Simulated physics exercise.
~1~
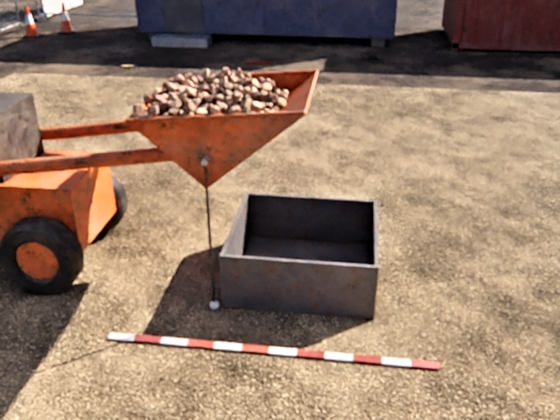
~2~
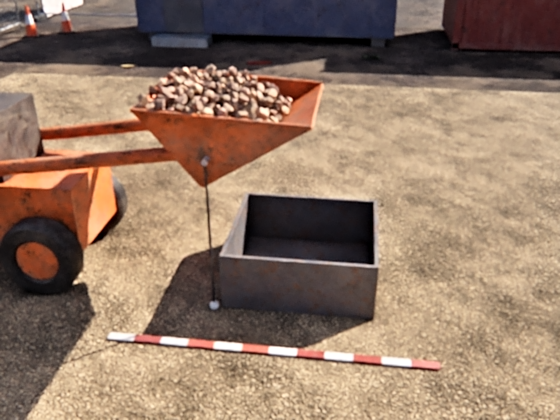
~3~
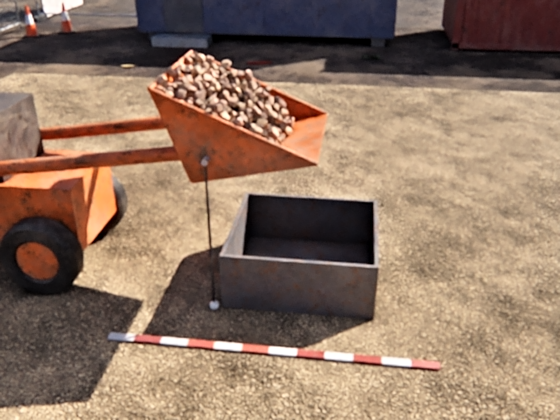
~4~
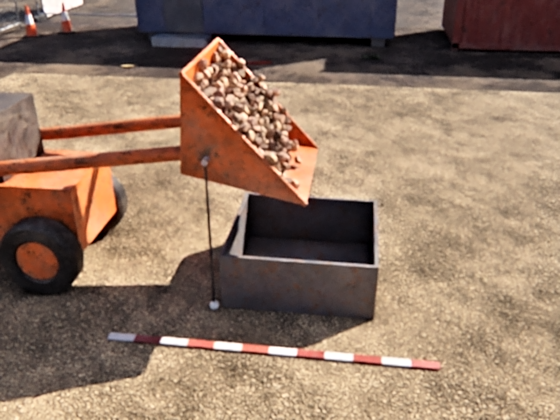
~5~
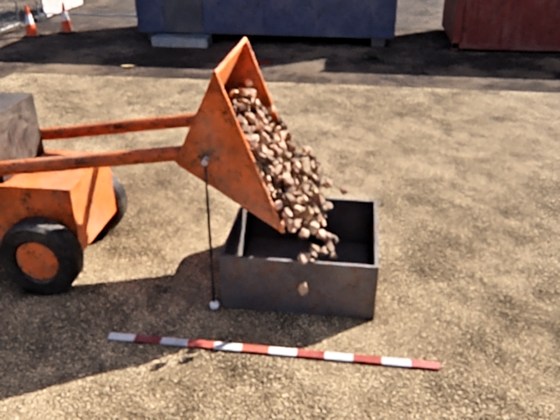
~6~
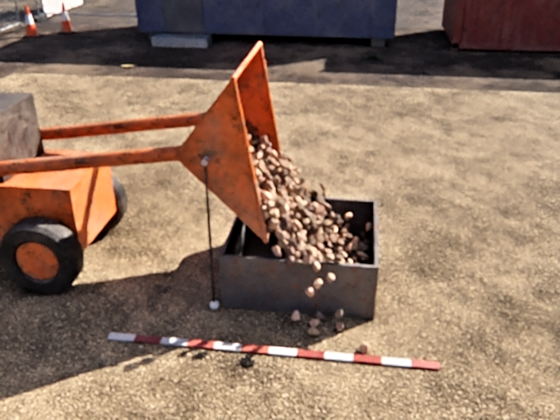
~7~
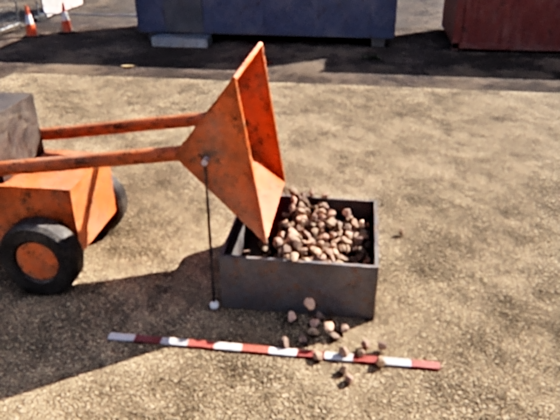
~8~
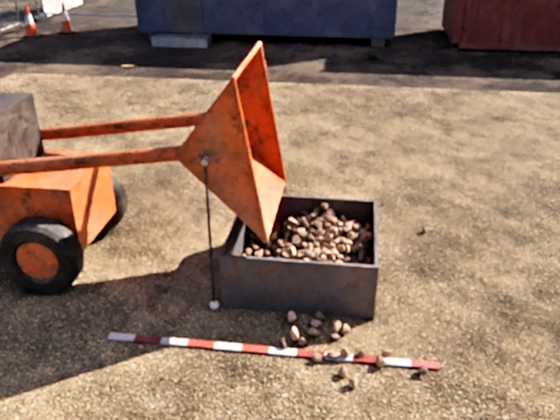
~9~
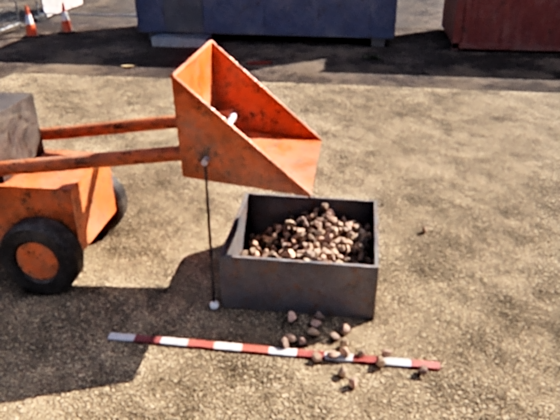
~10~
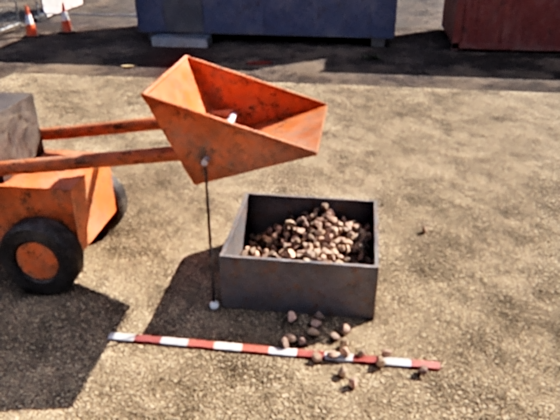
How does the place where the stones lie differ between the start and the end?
At the start the stones are heaped in the raised orange bucket. By the end they have gone down and to the right, with most piled in the dark bin and a few on the ground in front of it.
Sunlit gravel yard, orange loader bucket tipping brown stones into a dark bin, a few spilling in front, then tilting back.
